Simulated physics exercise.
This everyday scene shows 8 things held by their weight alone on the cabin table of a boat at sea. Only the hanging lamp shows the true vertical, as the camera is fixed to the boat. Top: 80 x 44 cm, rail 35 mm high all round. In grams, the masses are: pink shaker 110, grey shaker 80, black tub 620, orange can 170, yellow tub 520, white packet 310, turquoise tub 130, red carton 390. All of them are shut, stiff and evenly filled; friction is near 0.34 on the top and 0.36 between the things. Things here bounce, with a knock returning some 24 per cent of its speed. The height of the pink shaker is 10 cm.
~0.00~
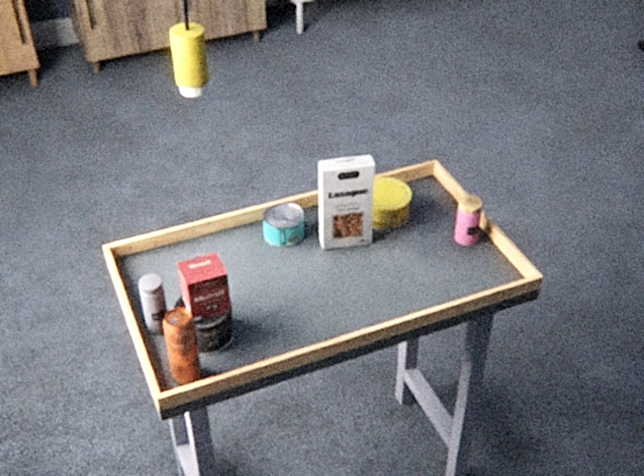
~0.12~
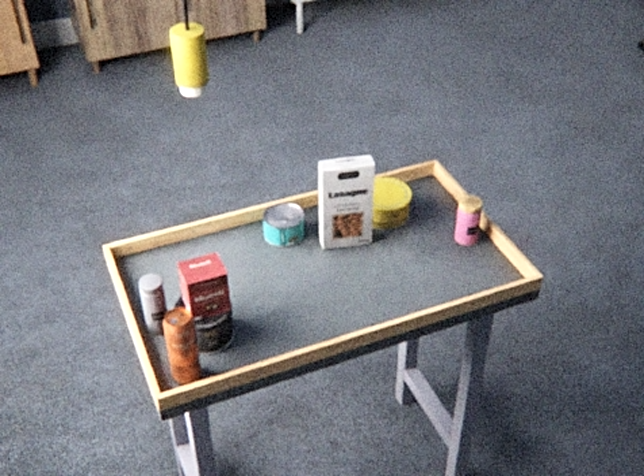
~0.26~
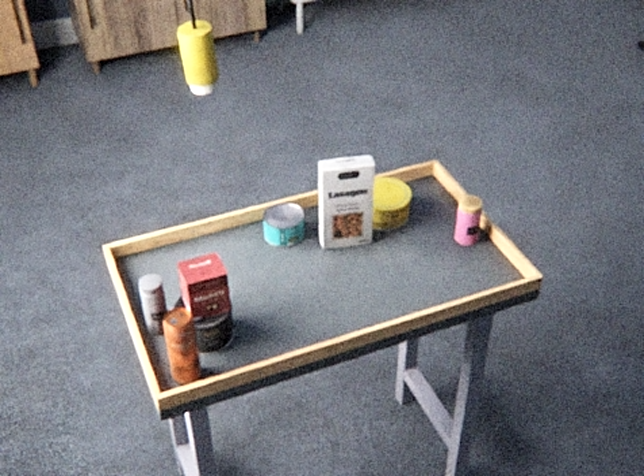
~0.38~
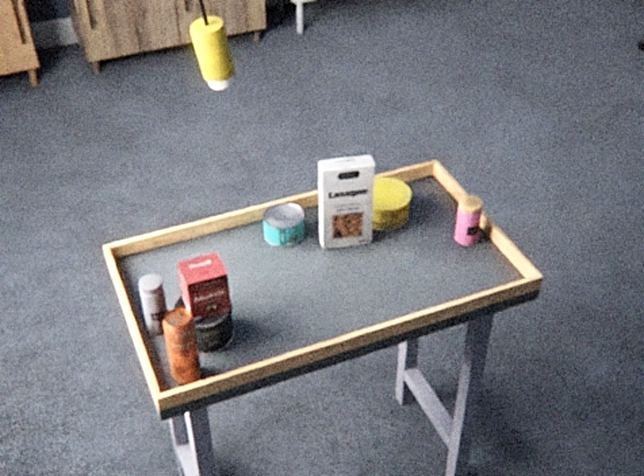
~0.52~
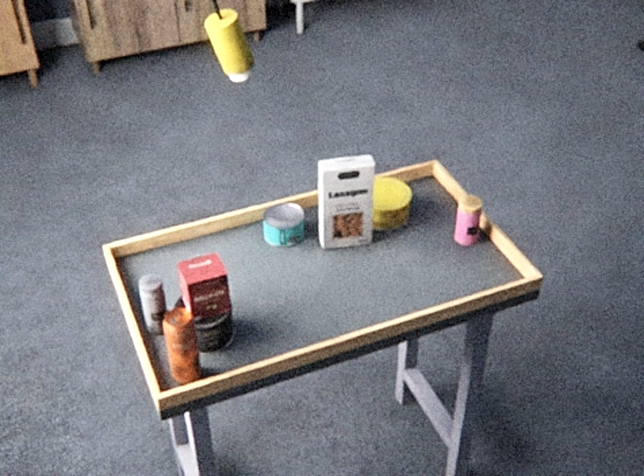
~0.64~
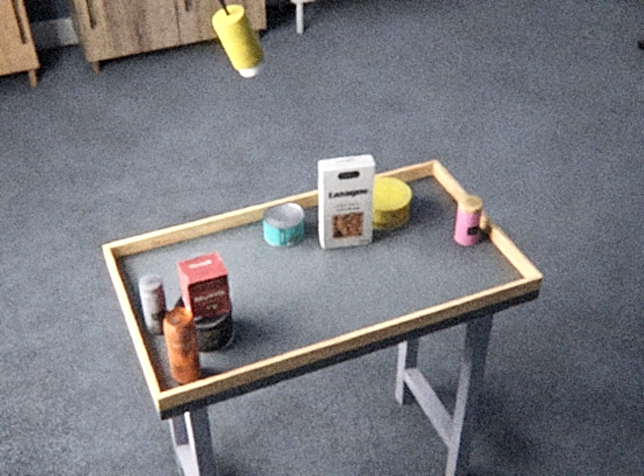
The video shows a rimmed table holding several tubs, shakers, a can, a red carton and a white packet, all staying in place, while a yellow hanging lamp first hangs straight, then swings gradually to the right.
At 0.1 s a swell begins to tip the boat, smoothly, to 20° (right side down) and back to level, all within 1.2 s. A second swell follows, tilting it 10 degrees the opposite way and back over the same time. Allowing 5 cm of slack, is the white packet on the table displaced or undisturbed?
The white packet is undisturbed.
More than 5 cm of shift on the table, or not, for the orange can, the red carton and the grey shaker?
In short, the orange can leaves its position, the red carton stays close to home, the grey shaker stays close to home.
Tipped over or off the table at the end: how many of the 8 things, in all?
1.
After 0.84 s, heel 17°, right side down; orange can 5° off its base.
After 1.14 s, heel 3°, right side down; orange can 50° off its base.
After 1.24 s, boat level; orange can on its side.
After 1.34 s, white packet resting near (349, 203).
In the end (3.0 s), toppled on the table, orange can; the other 7 under 5 cm from the start. At the end, from the last picture's camera, white packet near (349, 203).
